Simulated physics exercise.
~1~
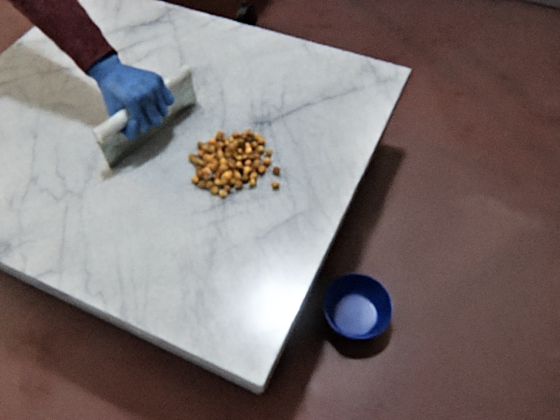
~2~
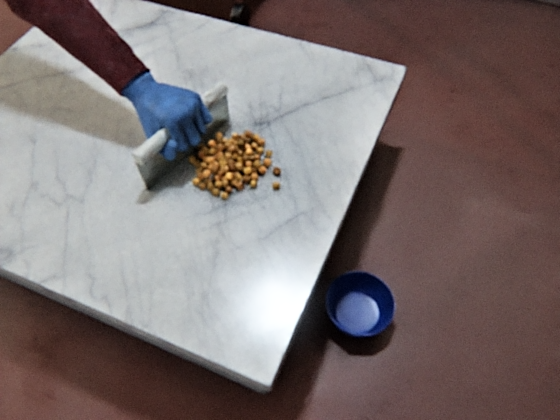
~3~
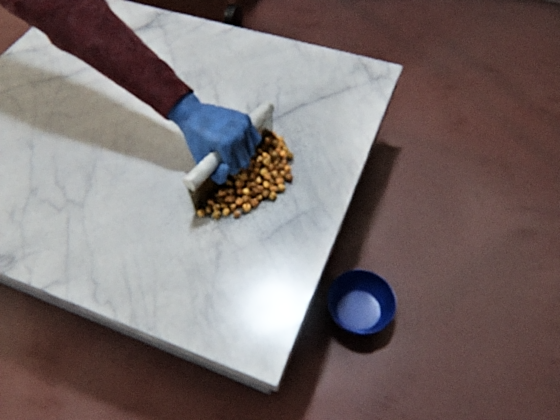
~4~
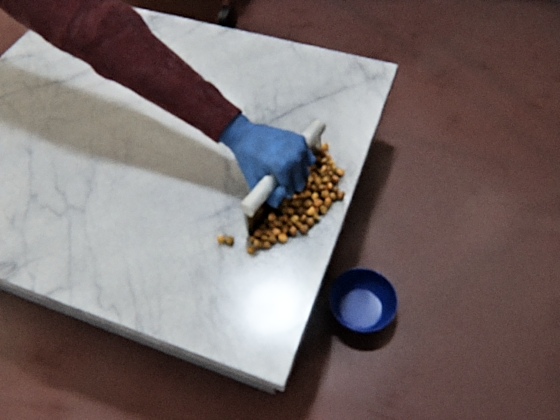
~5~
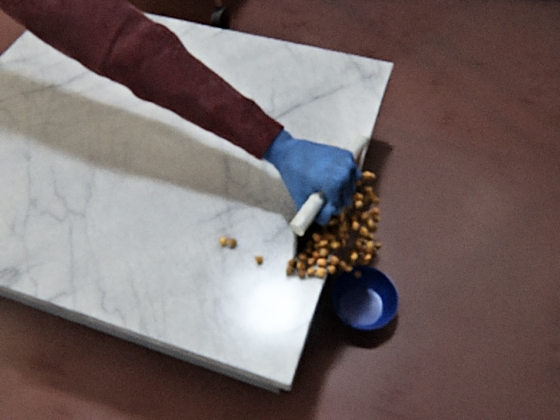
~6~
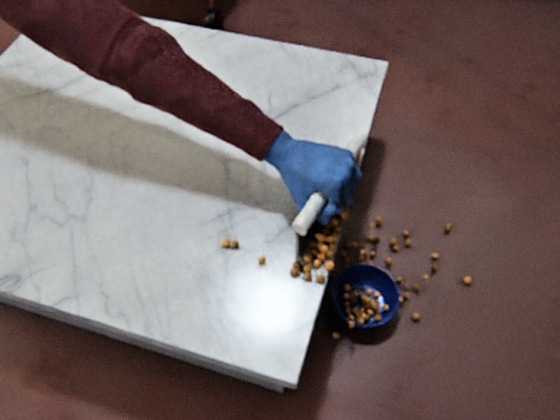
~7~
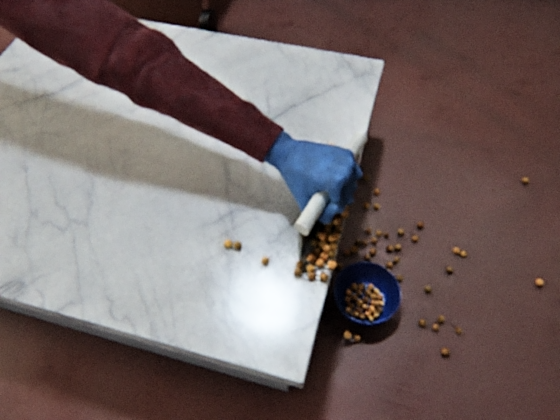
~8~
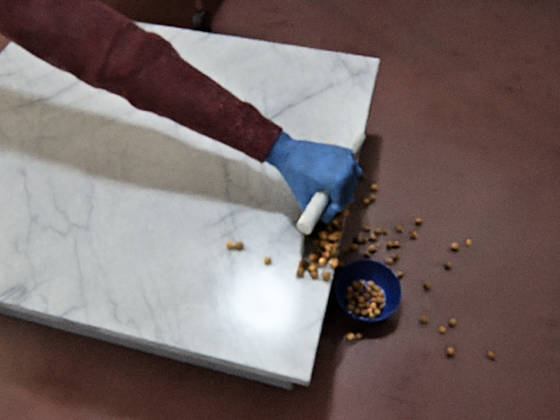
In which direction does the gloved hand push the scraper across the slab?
The hand pushes the scraper to the right, toward the edge of the slab.
On a marble slab, a blue-gloved hand pushed a pile of wooden beads rightward with a scraper and stopped at the edge; some dropped into a blue bowl below, more scattered across the floor, and the rest stayed on top.
